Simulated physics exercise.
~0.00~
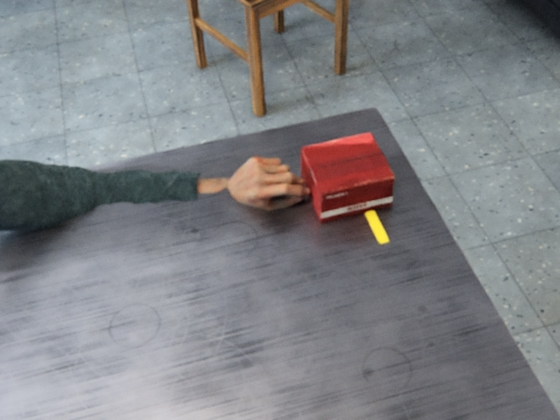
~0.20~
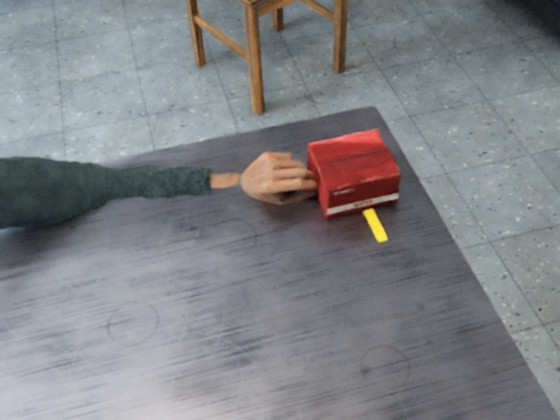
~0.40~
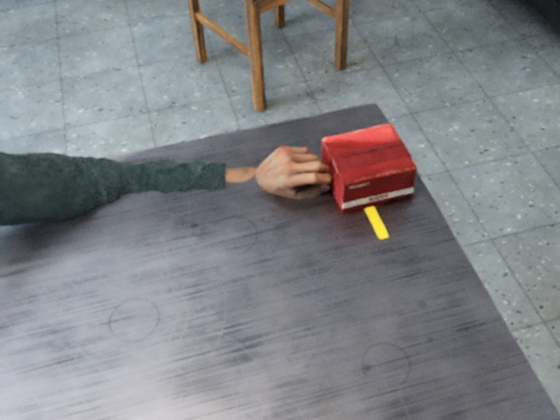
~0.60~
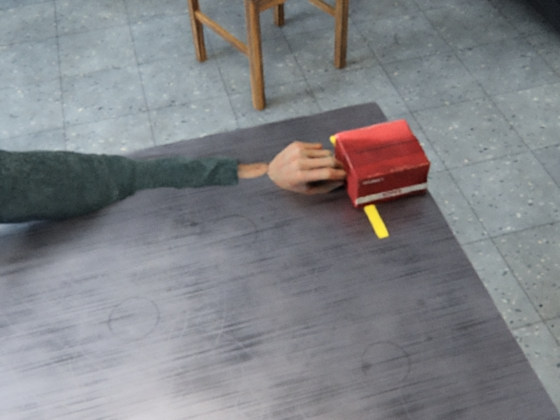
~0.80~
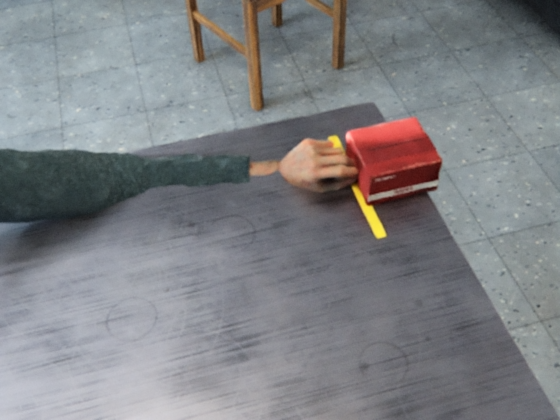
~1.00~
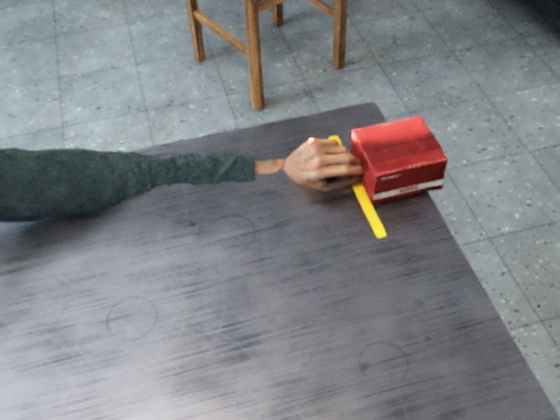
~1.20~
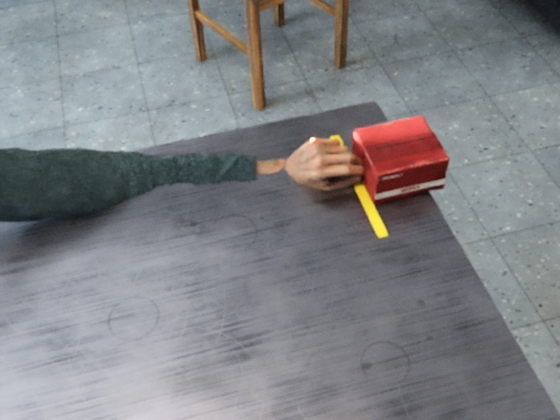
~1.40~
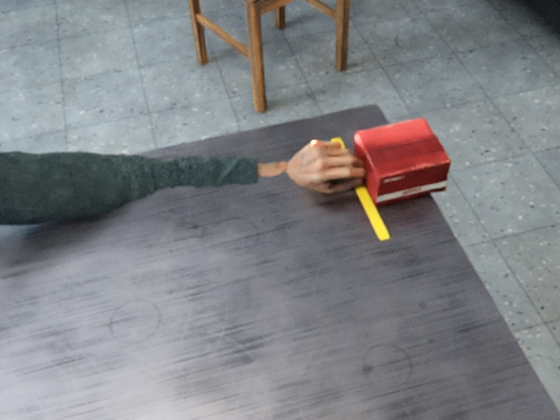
The footage shows a hand in a dark green sleeve slowly pushing a red box to the right across a dark table, over a yellow tape strip, until the box stops just past the tape near the table's edge, still resting on top with the hand beside it.
